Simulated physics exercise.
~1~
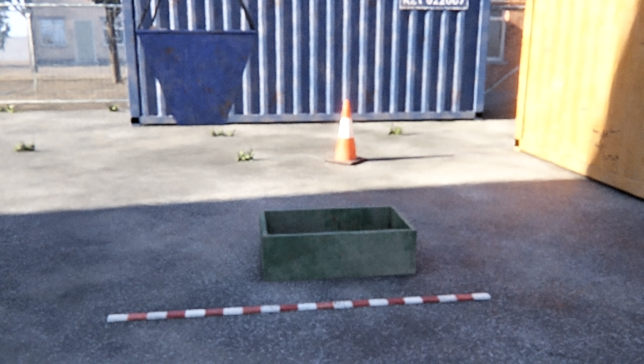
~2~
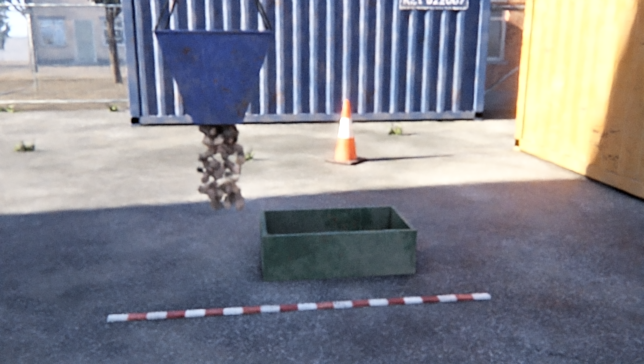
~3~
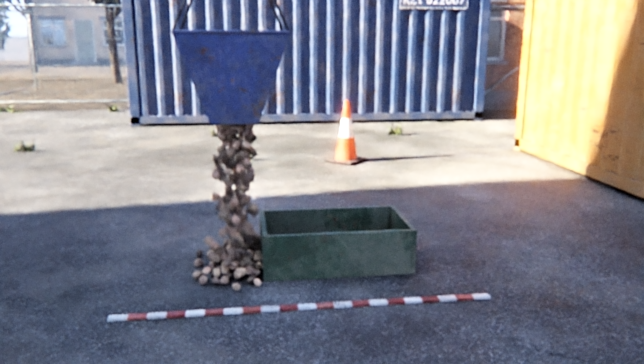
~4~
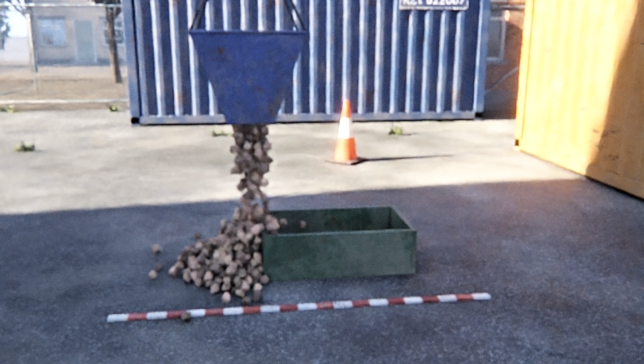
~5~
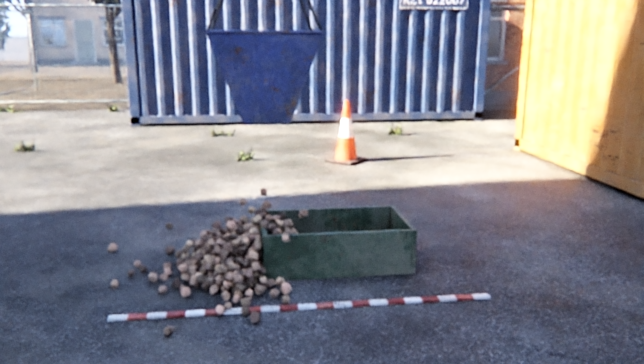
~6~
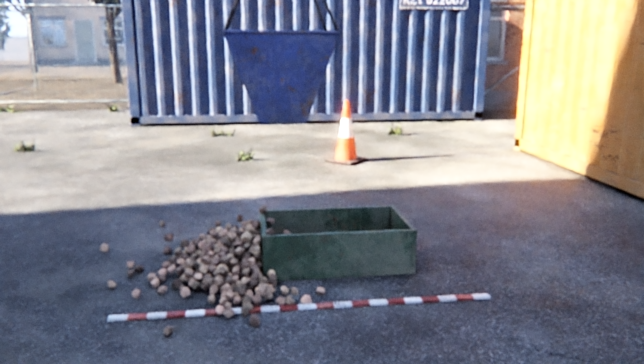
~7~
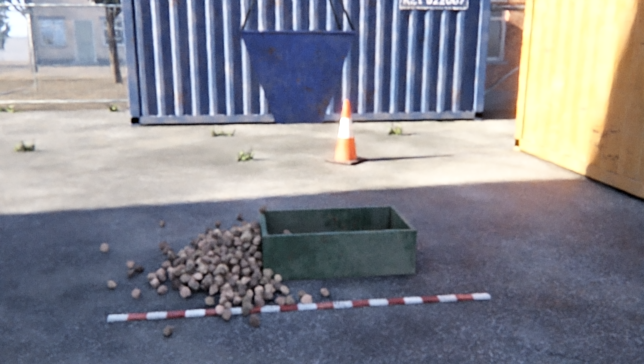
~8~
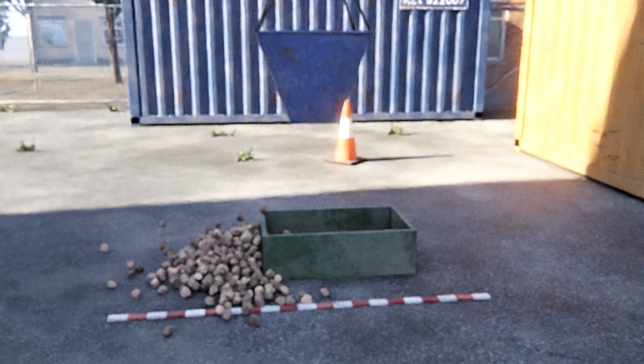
In a paved yard before a blue shipping container, a blue skip moved steadily right while brown stones poured from its bottom, piling up left of a green bin; a few reached the bin, but most lay heaped outside as the emptied skip travelled on.
